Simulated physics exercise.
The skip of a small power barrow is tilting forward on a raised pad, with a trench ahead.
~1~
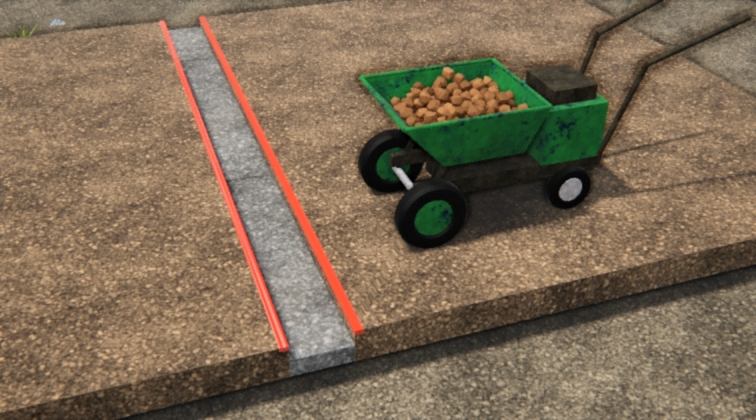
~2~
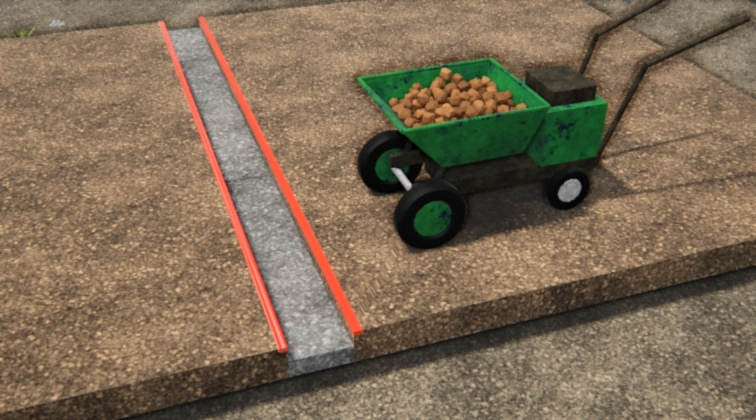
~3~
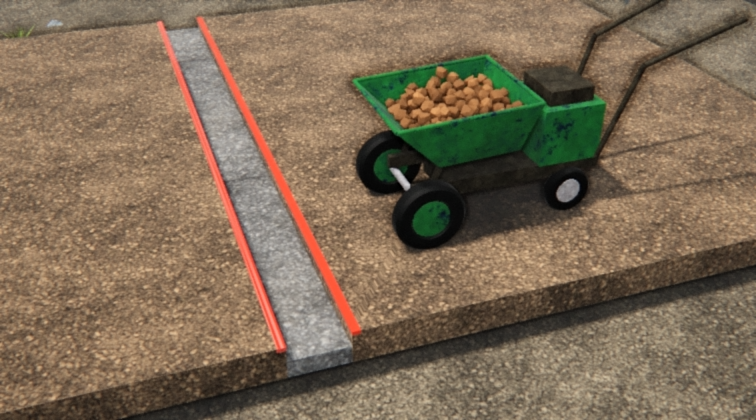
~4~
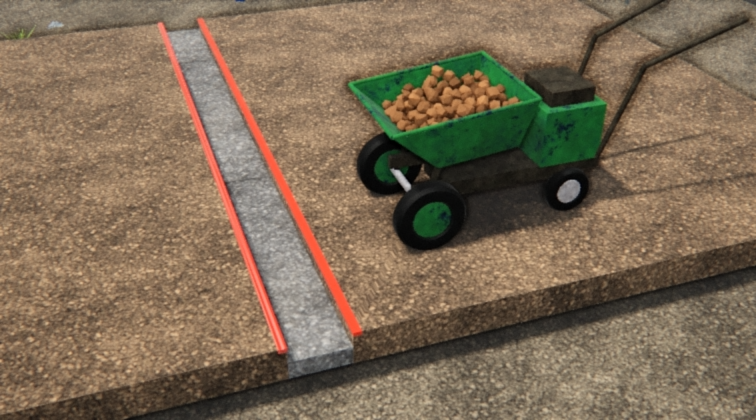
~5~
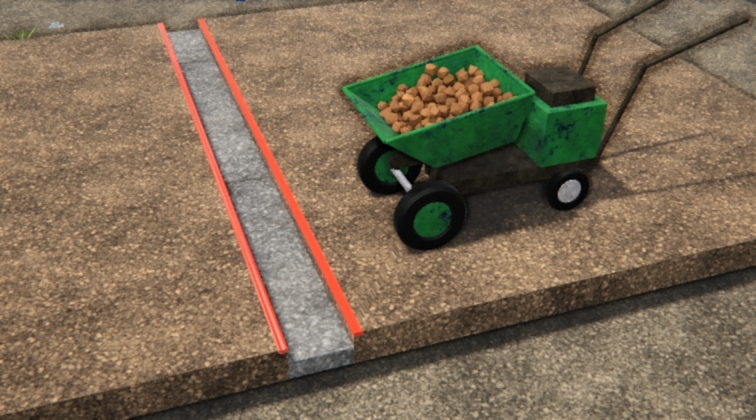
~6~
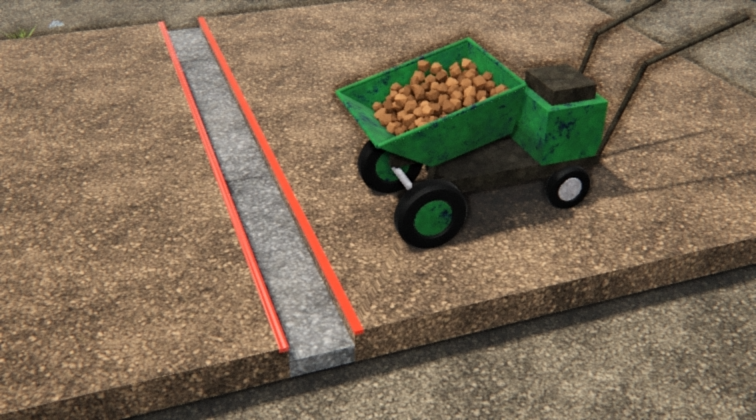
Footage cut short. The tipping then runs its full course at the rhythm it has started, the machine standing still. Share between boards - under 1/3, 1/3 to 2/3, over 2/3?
Over 2/3.
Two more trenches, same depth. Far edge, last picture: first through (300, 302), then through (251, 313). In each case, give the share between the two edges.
Close to 40 per cent in the first, close to 90 per cent in the second.
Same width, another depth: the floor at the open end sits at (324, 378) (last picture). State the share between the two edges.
100 %.
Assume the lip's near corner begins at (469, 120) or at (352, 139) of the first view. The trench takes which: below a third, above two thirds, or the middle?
Lab note - position 1: The middle third; position 2: Less than a third.
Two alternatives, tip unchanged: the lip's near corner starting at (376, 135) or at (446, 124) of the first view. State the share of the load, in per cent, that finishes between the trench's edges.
50 % and 60 %.
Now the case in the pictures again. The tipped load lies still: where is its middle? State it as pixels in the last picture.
Once nothing moves, the middle sits near (275, 243).
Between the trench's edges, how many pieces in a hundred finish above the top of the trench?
35 in a hundred.
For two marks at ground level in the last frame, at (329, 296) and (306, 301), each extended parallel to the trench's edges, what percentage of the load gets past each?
80 and 60 in a hundred.
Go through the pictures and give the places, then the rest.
Lip of the skip at (405, 130), level; top of the load at (467, 107), clay clods; first edge of the trench at (340, 293); far edge at (269, 308), the trench over half as wide as the skip, and shallow for its width, in the first frame.
Lip of the skip at (403, 132), level; top of the load at (465, 96), in the second frame.
Lip of the skip at (397, 134), tipped barely; top of the load at (460, 95), in the third frame.
Lip of the skip at (393, 138), tipped a little; top of the load at (456, 94), in the fourth frame.
Lip of the skip at (386, 142), tipped a little; top of the load at (461, 97), in the fifth frame.
Lip of the skip at (378, 146), tipped clearly; top of the load at (466, 86); first edge of the trench at (340, 293); far edge at (269, 309), in the sixth frame.
Soon, skip tipped steeply; all in the skip.
A while on, skip tipped steeply; most in the skip; about a quarter in or heaped over the trench; a stray few falling.
Towards the end, skip tipped right over; a small part in the skip; a stray few short of the trench; most in or heaped over the trench; a small part beyond it.
Finally, skip tipped right over; a small part short of the trench; most in or heaped over the trench; about a quarter beyond it.
